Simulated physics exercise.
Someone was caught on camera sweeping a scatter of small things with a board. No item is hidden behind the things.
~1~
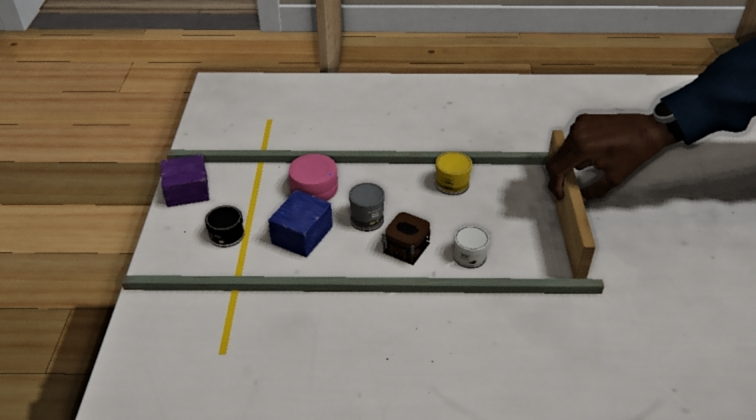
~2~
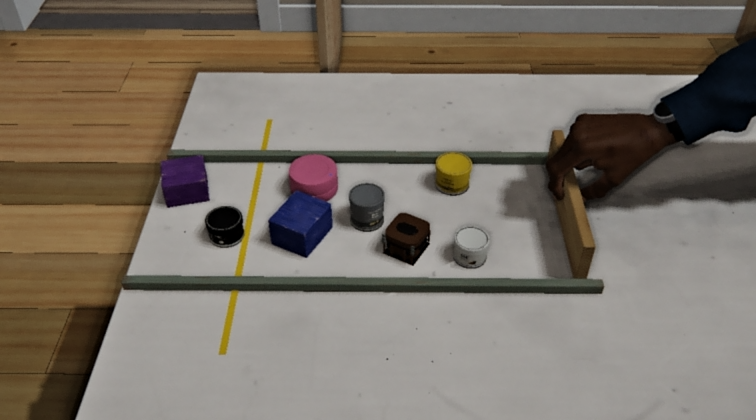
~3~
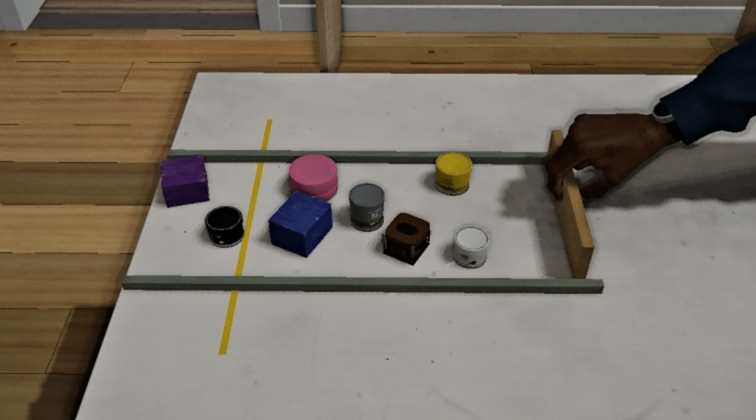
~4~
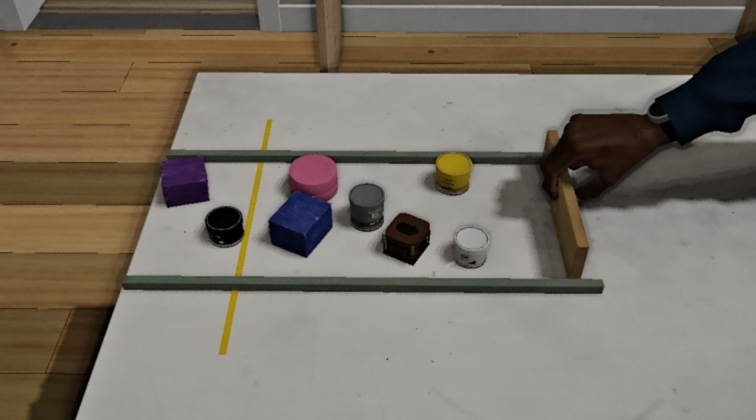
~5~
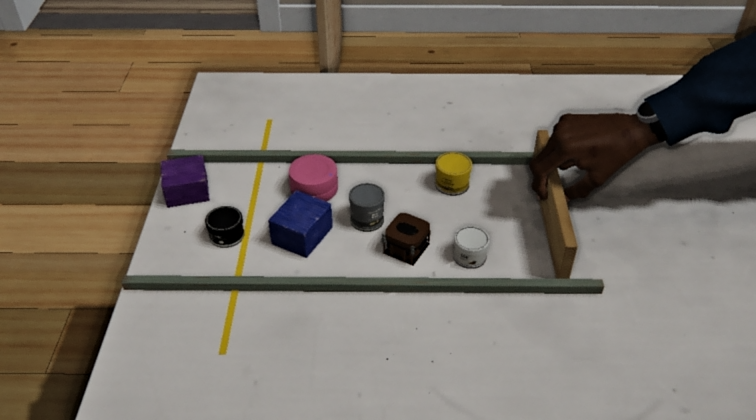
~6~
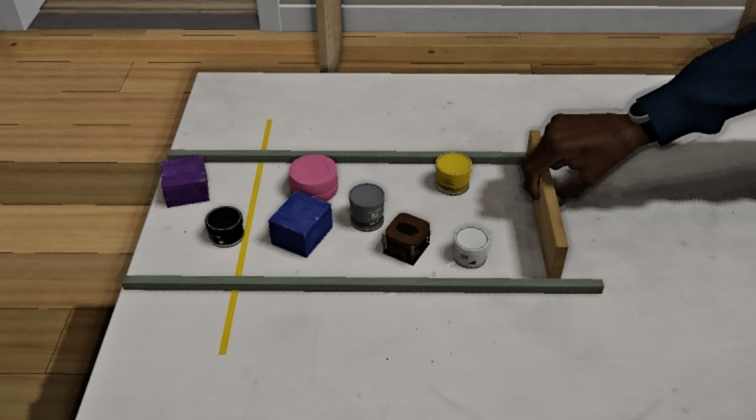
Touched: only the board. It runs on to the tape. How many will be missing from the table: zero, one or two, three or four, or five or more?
Most likely the drop count will come to nothing.
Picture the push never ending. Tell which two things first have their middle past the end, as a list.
First comes the purple block, followed by the black pot.
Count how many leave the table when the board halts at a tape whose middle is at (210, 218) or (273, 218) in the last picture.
So that's 2 for the first and 0 for the second.
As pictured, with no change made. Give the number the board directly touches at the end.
It ends up touching 4.
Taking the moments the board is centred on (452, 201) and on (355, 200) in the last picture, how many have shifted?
3 by the first point, 6 by the second.
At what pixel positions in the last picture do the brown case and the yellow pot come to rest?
Going in order: First (227, 229), then (238, 175).
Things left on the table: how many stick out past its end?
I make it 2.
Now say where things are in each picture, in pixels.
The first frame shows purple block (185, 181); black pot (225, 227); blue block (301, 224); board (568, 202); tape (250, 218).
The second frame shows black pot (225, 227); white pot (471, 247).
The third frame shows blue block (301, 224); pink lid (314, 179).
The fourth frame shows purple block (185, 181); brown case (407, 238).
The fifth frame shows black pot (225, 227); grey tin (367, 207).
The sixth frame shows purple block (185, 181); black pot (225, 227); blue block (301, 224); board (544, 201); tape (250, 218).
Early on, none off yet; purple block at rest near (185, 181); black pot at rest near (225, 227); blue block at rest near (301, 224).
Finally, the number that fall off is zero.
